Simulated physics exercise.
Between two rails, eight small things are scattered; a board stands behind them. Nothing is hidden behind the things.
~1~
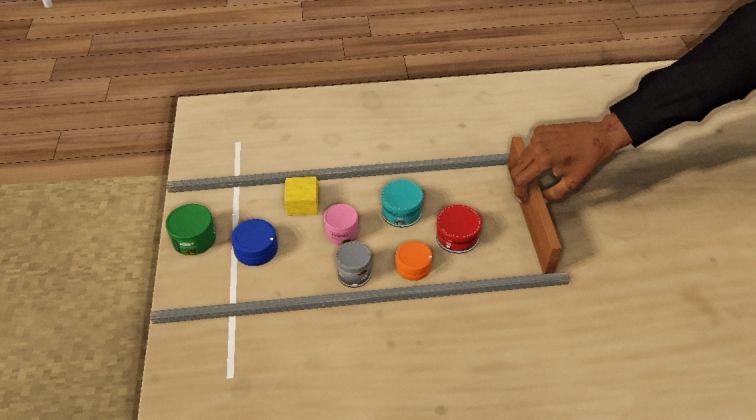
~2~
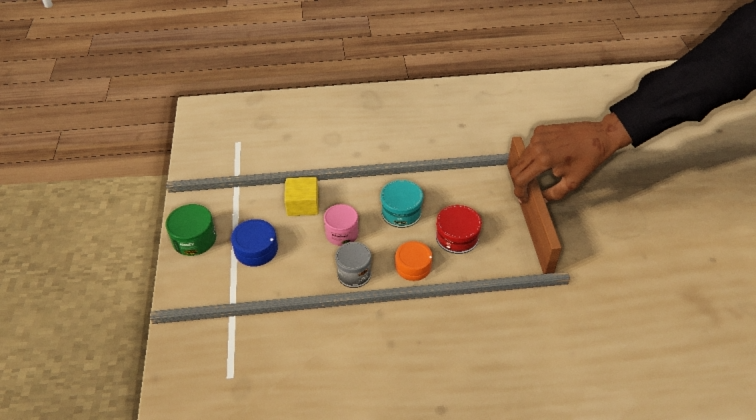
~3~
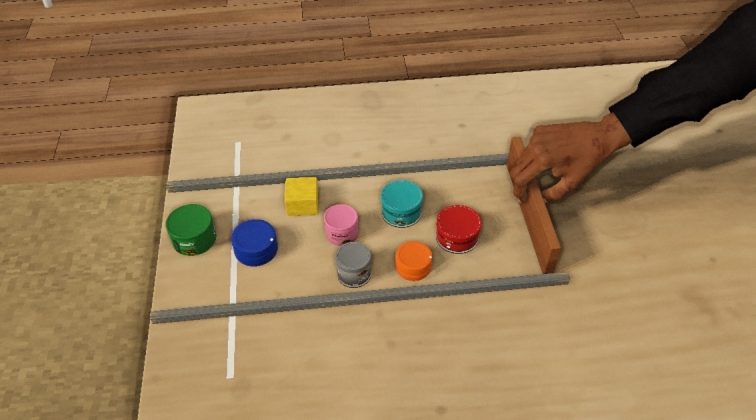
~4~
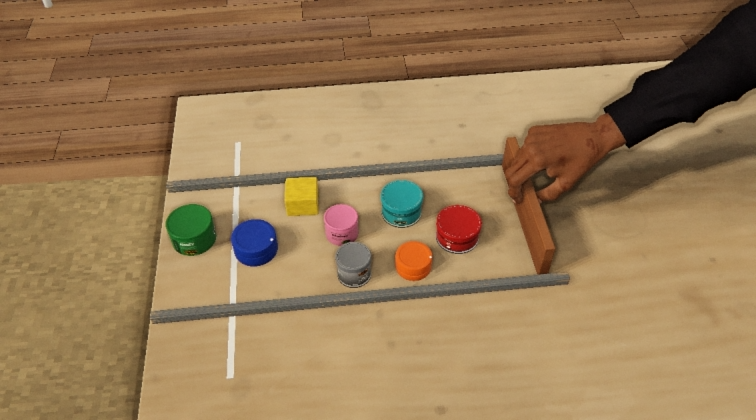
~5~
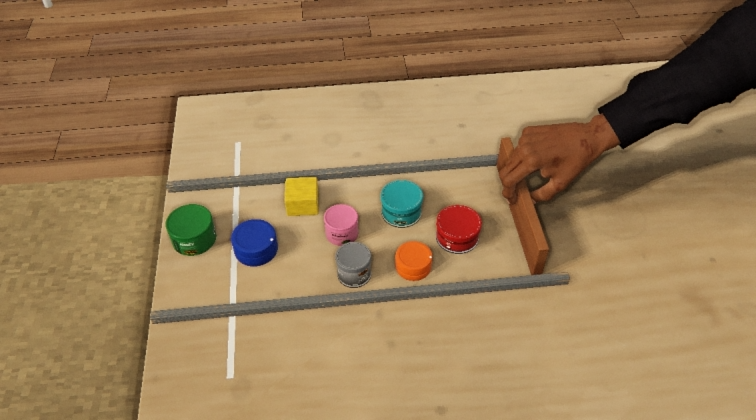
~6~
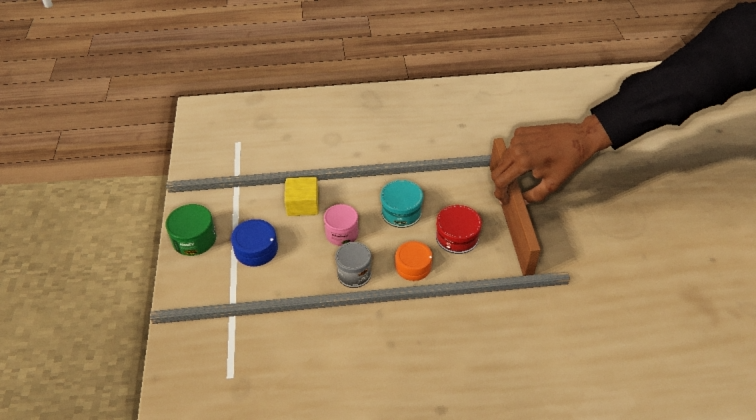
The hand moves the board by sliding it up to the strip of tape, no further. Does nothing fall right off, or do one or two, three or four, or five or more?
What falls is a single one or two.
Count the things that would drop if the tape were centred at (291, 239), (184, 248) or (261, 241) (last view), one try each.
Try by try, 0, 4 and 0.
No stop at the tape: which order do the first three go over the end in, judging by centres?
Those would be the green tub, the blue lid and the pink tub, in that order.
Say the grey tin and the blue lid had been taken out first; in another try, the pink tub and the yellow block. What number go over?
First try 1, second try 1.
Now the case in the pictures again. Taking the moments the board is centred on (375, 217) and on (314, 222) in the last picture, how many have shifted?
Tally: 5; 7.
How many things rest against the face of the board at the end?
4 of them.
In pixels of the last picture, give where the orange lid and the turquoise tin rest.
The orange lid comes to rest at (214, 290), and the turquoise tin comes to rest at (213, 218).
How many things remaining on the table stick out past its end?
That comes to 0 of them.
Soon after, none off yet; green tub at rest near (192, 230); blue lid at rest near (255, 242); yellow block at rest near (302, 197).
At rest, the number that fall off is one or two; fallen, blue lid and green tub.
